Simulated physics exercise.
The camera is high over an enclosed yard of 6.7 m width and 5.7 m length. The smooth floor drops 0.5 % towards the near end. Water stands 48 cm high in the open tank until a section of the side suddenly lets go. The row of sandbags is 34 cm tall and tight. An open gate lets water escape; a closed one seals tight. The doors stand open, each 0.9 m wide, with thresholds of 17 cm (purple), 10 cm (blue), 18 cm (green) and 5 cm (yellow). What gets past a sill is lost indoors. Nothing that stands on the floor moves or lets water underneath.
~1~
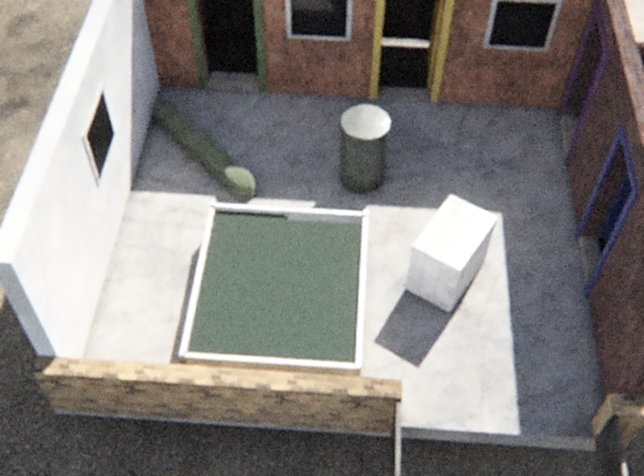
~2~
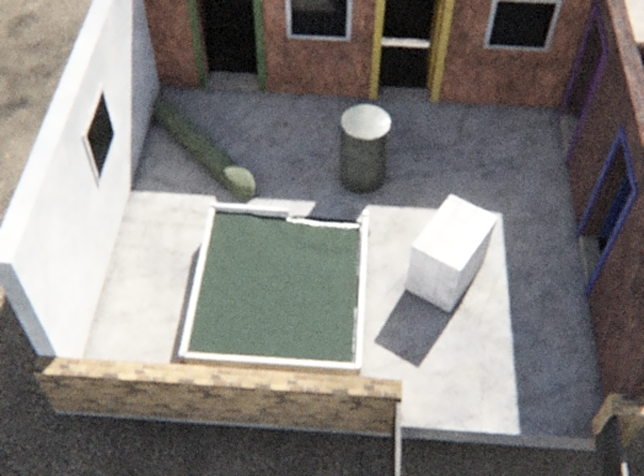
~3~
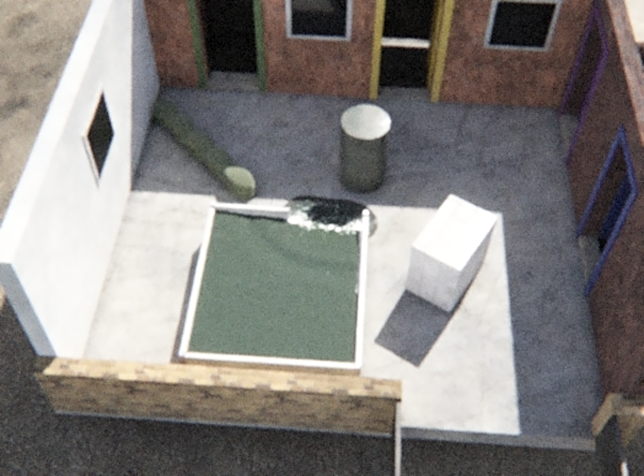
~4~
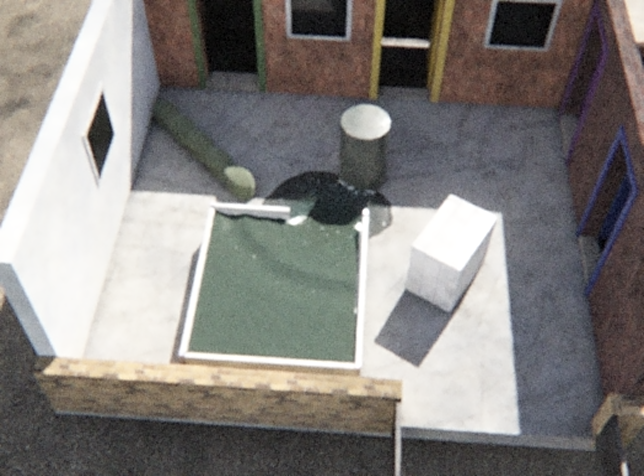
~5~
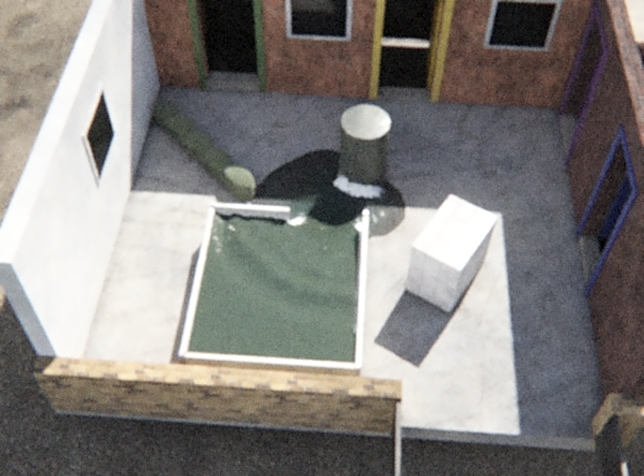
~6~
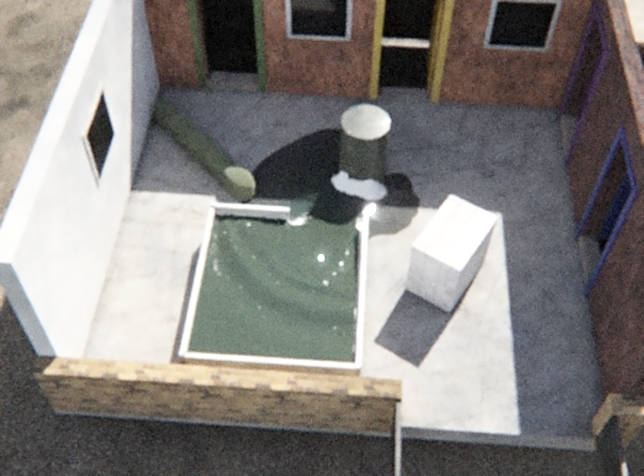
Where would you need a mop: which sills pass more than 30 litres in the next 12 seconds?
Door by door: At the purple door it keeps below the limit; at the blue door it keeps below the limit; at the green door it stays under the limit; at the yellow door it does not reach the limit.
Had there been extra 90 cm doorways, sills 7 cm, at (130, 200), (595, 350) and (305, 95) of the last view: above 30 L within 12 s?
In that order: Below, below, past it.
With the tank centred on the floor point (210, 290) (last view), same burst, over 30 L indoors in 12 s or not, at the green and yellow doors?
Against that limit: Green below, yellow over.
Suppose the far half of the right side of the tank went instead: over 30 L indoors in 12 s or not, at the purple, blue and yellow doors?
Against that limit: Purple below, blue not over, yellow over.
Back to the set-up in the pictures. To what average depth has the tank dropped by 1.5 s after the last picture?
About 32 cm.
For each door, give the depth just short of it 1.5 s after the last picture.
Depths in cm: Purple 0, blue 0, green 14, yellow 4.
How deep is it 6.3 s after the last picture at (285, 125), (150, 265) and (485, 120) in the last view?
In that order: 13, 1 and 8 cm.
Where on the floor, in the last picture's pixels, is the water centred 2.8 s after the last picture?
Near (313, 226).
Then, 0.7 s after the last picture water covers 20 % of the floor and is deepest (36 cm) near (345, 196); purple door not reached, blue door not reached, green door not reached, yellow door not reached.
Then, 1.5 s after the last picture water covers 40 % of the floor and is deepest (32 cm) near (345, 196); purple door not reached, blue door not reached, green door 14 cm at the sill, 0 L in, yellow door 4 cm at the sill, 0 L in.
Then, 2.8 s after the last picture water covers 50 % of the floor and is deepest (31 cm) near (165, 111); purple door 10 cm at the sill, 0 L in, blue door 9 cm at the sill, 0 L in, green door 14 cm at the sill, 0 L in, yellow door 5 cm at the sill, 0 L in.
Then, 6.3 s after the last picture water covers 65 % of the floor and is deepest (15 cm) near (333, 196); purple door 7 cm at the sill, 0 L in, blue door 7 cm at the sill, 0 L in, green door 12 cm at the sill, 4 L in, yellow door 6 cm at the sill, 1 L in.
Then, 11.3 s after the last picture water covers 90 % of the floor and is deepest (10 cm) near (606, 422); purple door 8 cm at the sill, 0 L in, blue door 8 cm at the sill, 3 L in, green door 6 cm at the sill, 4 L in, yellow door 6 cm at the sill, 4 L in.
